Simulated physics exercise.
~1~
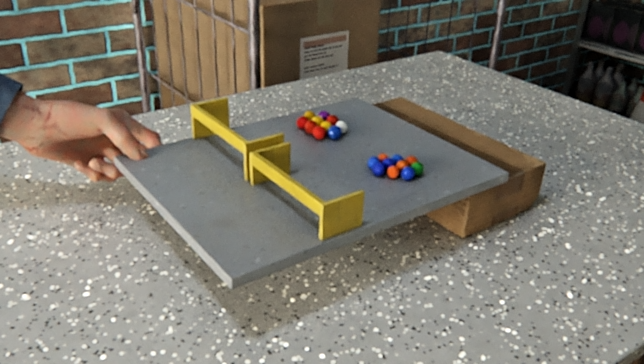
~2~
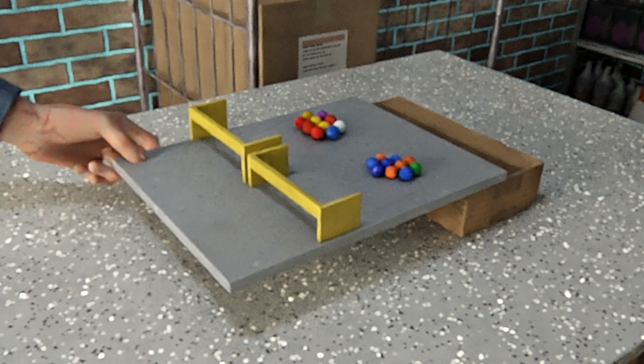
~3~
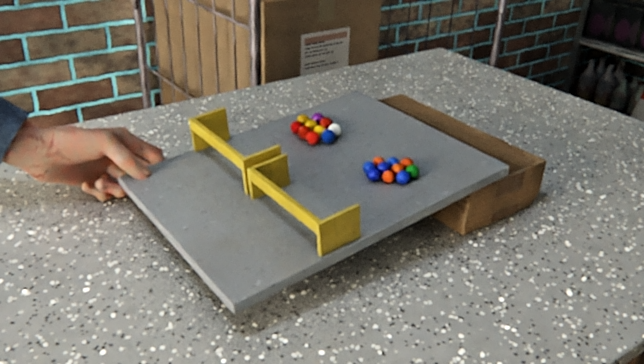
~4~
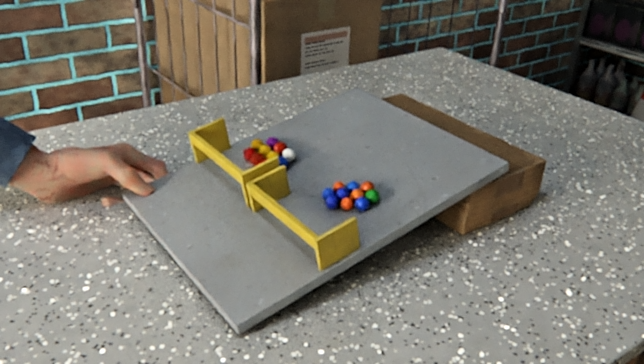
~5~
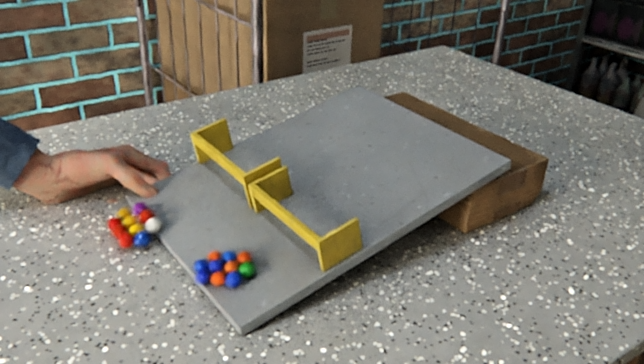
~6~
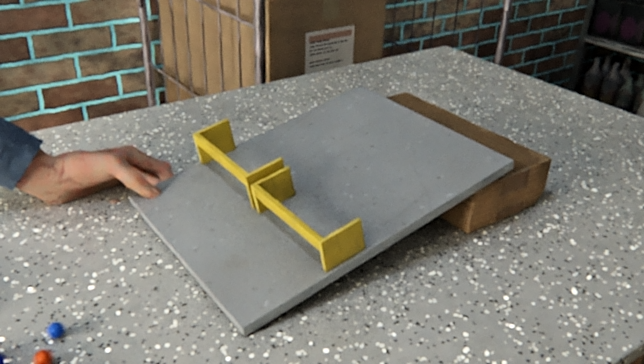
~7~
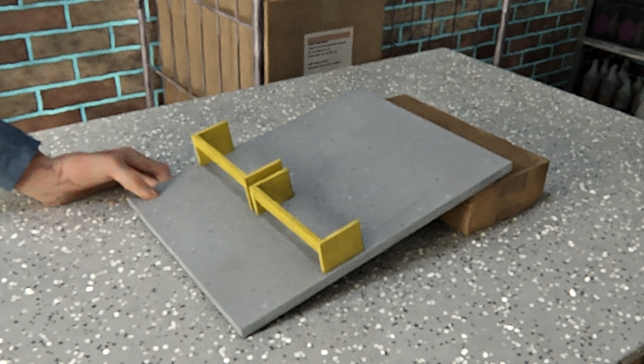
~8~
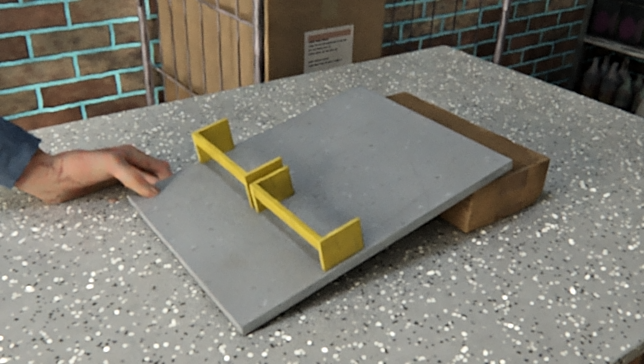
A hand lowered the left end of a grey board propped on a box, and two clusters of colourful balls rolled down, passed under the yellow bars and off onto the counter, then out of view, leaving the board tilted and empty.
